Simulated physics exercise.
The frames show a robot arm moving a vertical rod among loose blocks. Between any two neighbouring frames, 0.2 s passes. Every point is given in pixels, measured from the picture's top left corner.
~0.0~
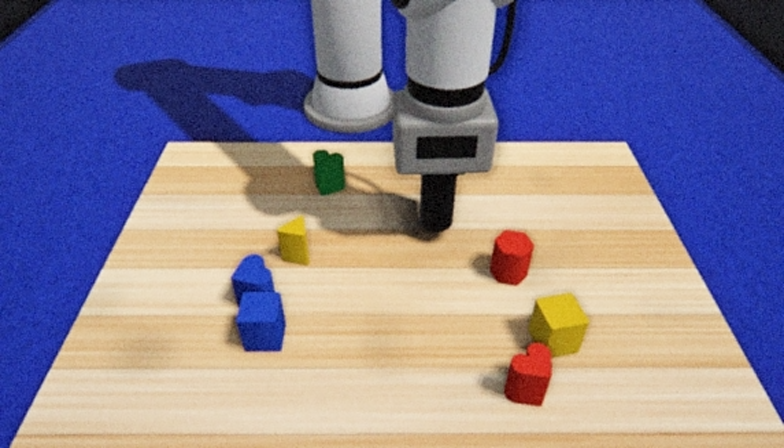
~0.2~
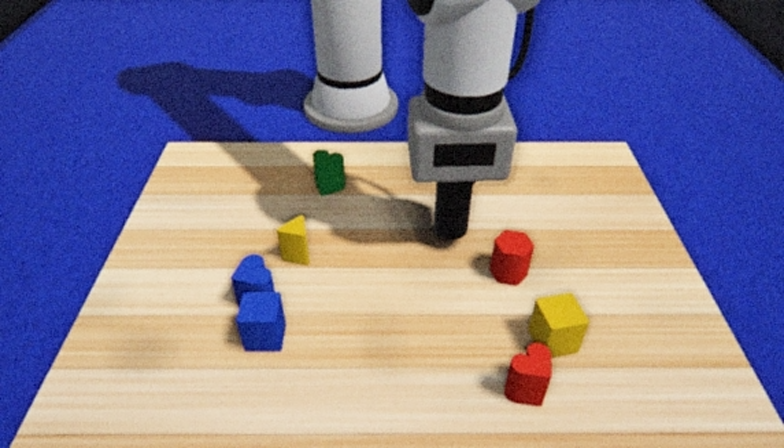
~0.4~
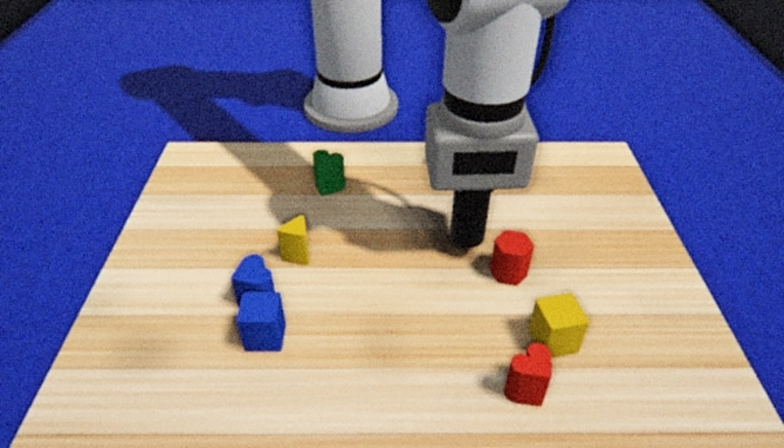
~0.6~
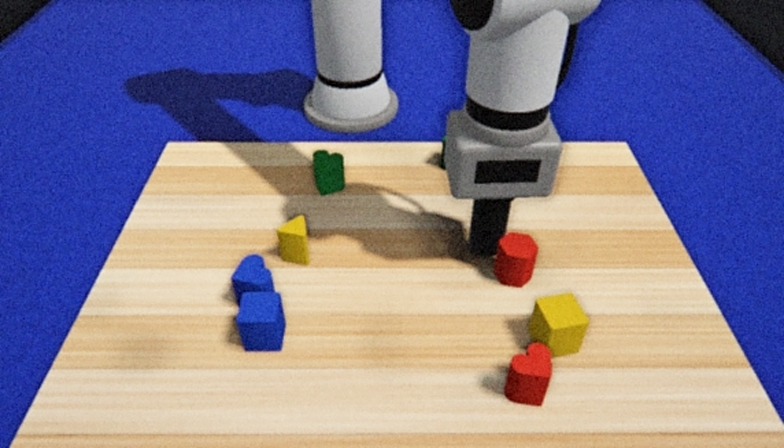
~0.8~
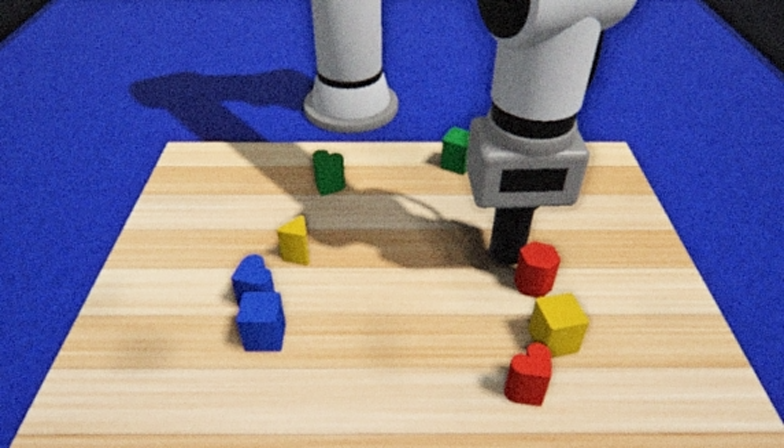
On a wooden board over blue, a robot arm moving its black rod rightward among coloured blocks, then pushing a red hexagonal block.
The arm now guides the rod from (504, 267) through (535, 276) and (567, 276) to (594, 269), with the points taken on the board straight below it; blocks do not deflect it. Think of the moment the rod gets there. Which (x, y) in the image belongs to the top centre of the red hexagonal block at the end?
Final place: (591, 274).
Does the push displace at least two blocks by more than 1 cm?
No.
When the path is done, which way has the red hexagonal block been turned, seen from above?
Spins clockwise.
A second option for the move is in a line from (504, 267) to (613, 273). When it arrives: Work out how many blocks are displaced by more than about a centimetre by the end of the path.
Counting only shifts above 1 cm, I get one block.
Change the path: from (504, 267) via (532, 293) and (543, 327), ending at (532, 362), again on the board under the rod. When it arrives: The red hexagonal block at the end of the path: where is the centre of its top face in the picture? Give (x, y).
It is at (591, 287).
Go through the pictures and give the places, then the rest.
Lower end of the rod at (436, 222), tops of blocks, red hexagonal block at (514, 242), yellow square piece at (562, 310), in the first frame.
Rod at (450, 229), blocks as before, in the second frame.
Rod at (467, 237), blocks as before, in the third frame.
Rod at (486, 245), red hexagonal block at (519, 244), in the fourth frame.
Rod at (507, 253), red hexagonal block at (541, 254), yellow square piece at (562, 310), in the fifth frame.
On the path given first. Halfway along, rod at (556, 264); red hexagonal block at (585, 272), turned 35° clockwise.
At the end, rod at (598, 256); red hexagonal block at (591, 274), turned 55° clockwise; yellow square piece not moved.
